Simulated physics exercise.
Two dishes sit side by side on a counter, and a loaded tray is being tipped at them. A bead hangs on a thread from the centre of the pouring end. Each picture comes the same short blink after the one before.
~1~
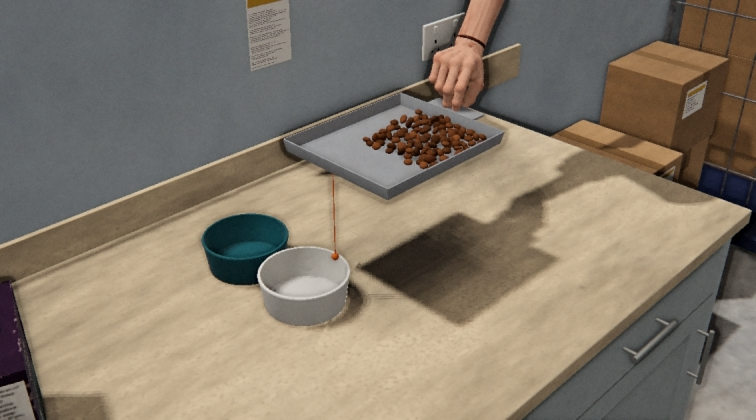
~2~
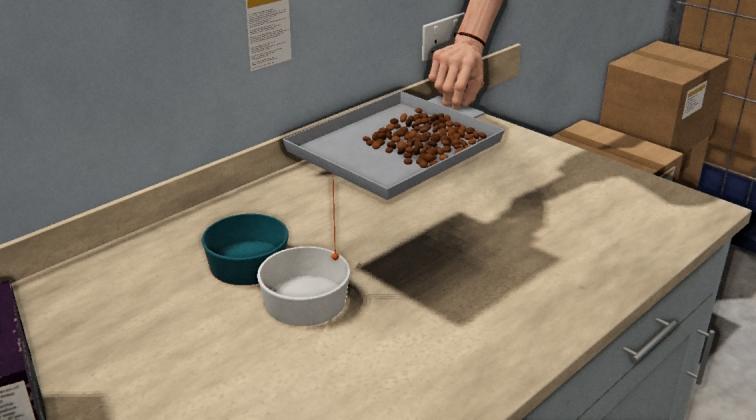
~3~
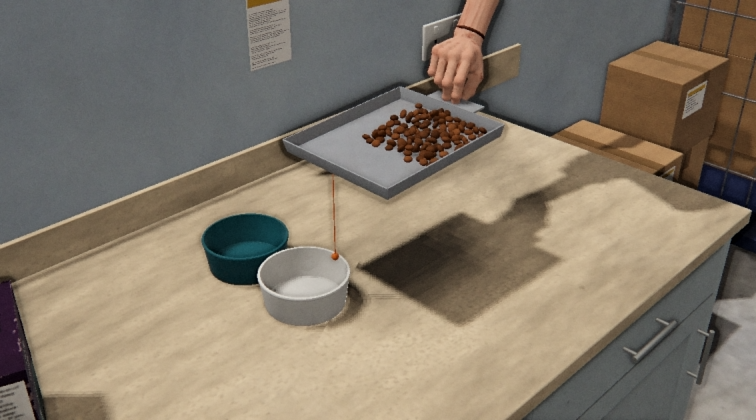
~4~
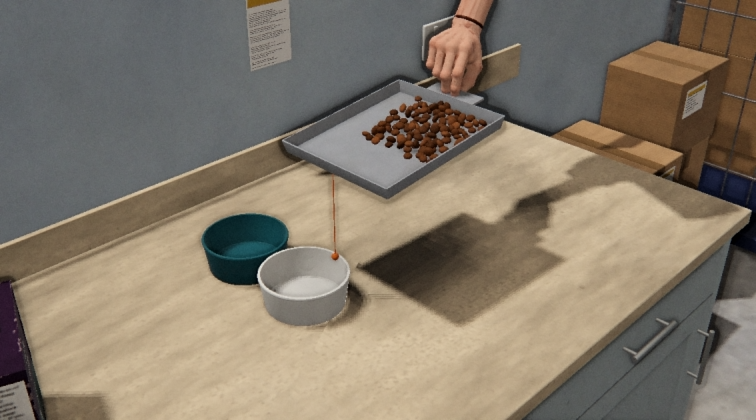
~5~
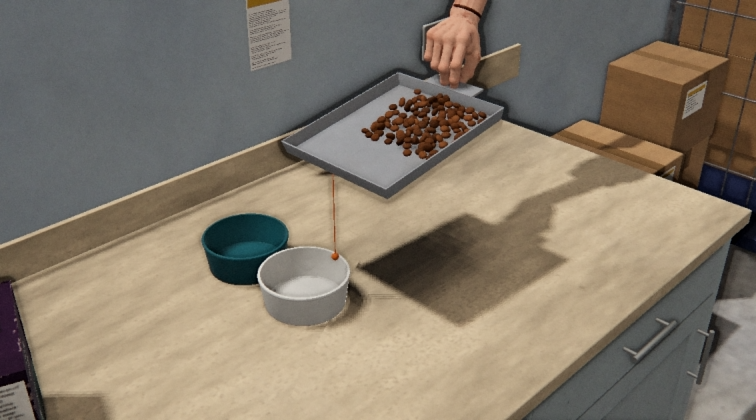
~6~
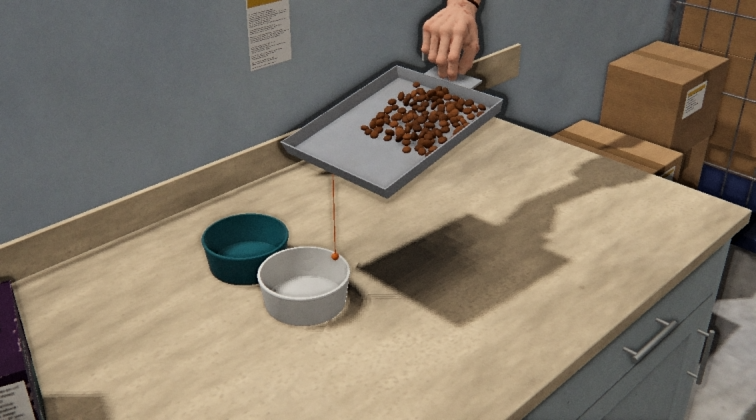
The clip opens on a hand holding a gray tray of brown kibble above a counter with a teal dish and a white dish, a bead hanging on a thread nearby. The tray stays level at first, then its hand-held end rises slightly, tilting it gently toward the dishes while the kibble keeps its place on the tray.
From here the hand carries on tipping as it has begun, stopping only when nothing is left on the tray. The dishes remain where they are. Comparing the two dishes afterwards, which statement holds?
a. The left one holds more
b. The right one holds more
b, the right one holds more.
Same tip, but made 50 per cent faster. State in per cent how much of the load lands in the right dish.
Result: About 60 per cent.
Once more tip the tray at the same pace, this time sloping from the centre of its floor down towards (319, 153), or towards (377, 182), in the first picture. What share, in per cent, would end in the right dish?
30 and 0 per cent, in that order.
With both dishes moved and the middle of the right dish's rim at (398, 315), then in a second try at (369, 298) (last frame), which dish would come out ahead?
Results - the dish on the left side first, the dish on the left side second.
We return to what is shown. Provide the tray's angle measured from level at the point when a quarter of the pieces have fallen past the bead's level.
It is at around 100 degrees by then.
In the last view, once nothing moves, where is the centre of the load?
Centre at rest, last view: Approx. (299, 302).
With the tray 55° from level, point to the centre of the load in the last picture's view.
In the last view, the load is centred close to (338, 158).
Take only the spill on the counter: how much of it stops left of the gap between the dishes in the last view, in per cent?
My estimate is some 30 per cent.
Soon after the last picture, tray tipped steeply; nearly all on the tray; a small part in the air.
A little later, tray tipped right over; most on the tray; a small part in the right dish; a stray few in the left dish; a stray few outside both; a small part in the air.
Later still, tray tipped past a quarter turn; about two thirds in the right dish; a small part in the left dish; about a third outside both.
At rest, tray tipped past a quarter turn; about two thirds in the right dish; a small part in the left dish; about a third outside both.
